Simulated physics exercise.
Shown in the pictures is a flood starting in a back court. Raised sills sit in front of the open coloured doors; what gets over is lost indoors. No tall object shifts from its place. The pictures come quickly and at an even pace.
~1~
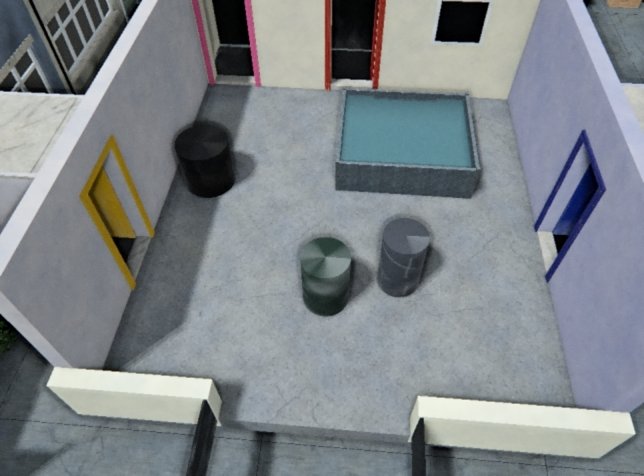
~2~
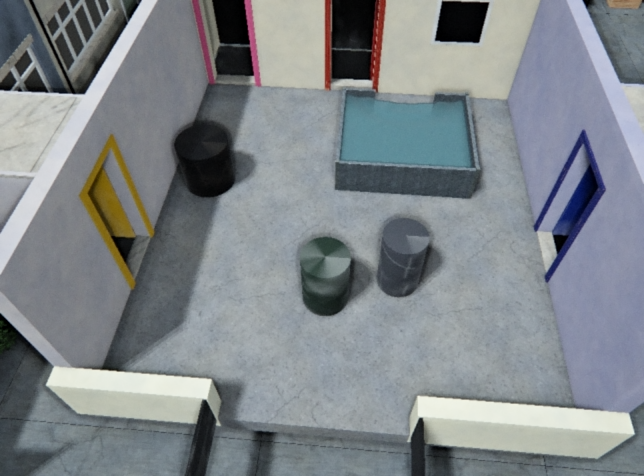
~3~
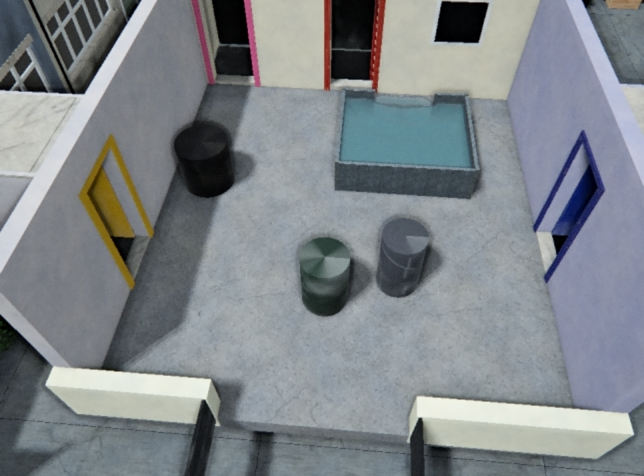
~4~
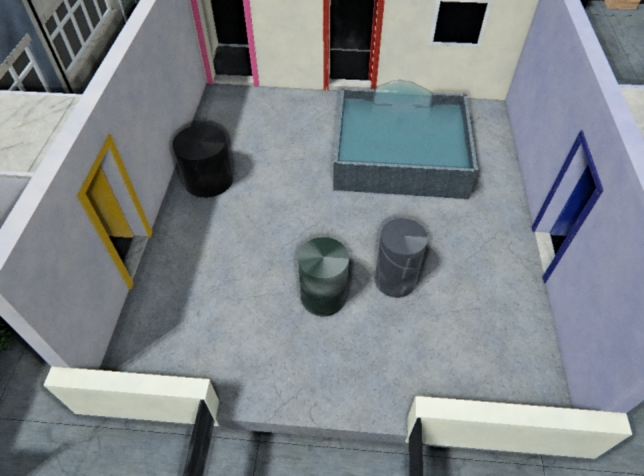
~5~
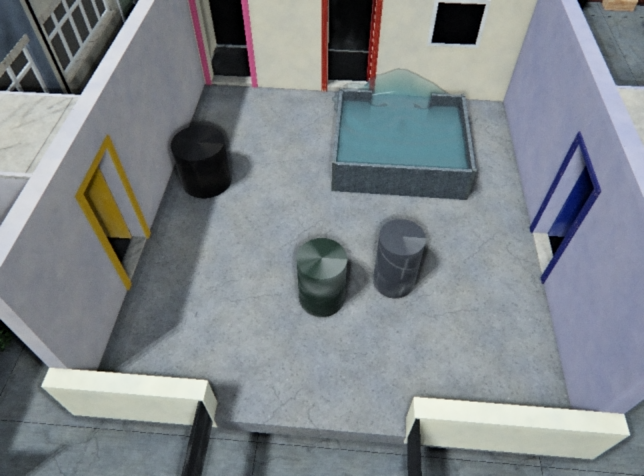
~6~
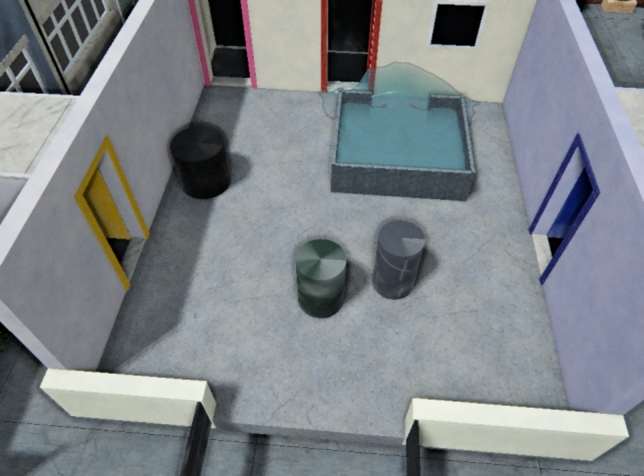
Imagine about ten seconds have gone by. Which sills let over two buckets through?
Outcome: The blue door gets too much water coming through. The red door gets too much water coming through. The pink door gets too much water coming through. The yellow door doesn't get too much water coming through.
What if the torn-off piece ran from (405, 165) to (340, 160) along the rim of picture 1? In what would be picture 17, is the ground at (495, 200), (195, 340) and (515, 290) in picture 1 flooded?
The first point is spared, the second soaked, the third soaked.
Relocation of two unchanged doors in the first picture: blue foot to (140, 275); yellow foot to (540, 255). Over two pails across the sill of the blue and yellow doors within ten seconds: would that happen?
Note: Blue does not reach the limit, yellow beats the limit.
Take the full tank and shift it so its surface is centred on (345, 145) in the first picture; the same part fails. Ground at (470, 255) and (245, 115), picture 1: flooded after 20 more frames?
Parched, soaked.
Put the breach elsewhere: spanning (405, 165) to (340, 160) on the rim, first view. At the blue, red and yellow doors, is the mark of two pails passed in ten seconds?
Well, I'd say the blue door breaks the threshold, while the red door comes in lower and the yellow door breaks the threshold.
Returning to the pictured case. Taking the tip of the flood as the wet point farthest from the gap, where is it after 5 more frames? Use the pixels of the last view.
My guess would be about (262, 91).
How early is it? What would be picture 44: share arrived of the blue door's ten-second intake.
Close to 30 %.
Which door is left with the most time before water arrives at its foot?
Result: The yellow one.
A moment on, water covers 15 % of the floor; the blue door not reached, the red door under two buckets in, the pink door not reached, the yellow door not reached.
Next, water covers 25 % of the floor; the blue door not reached, the red door over two buckets in, the pink door wet at the sill, nothing in, the yellow door not reached.
Then, water covers 40 % of the floor; the blue door wet at the sill, nothing in, the red door over two buckets in, the pink door under two buckets in, the yellow door not reached.
Later, water covers 70 % of the floor; the blue door under two buckets in, the red door over two buckets in, the pink door over two buckets in, the yellow door wet at the sill, nothing in.
In the end, water covers 90 % of the floor; the blue door over two buckets in, the red door over two buckets in, the pink door over two buckets in, the yellow door wet at the sill, nothing in.
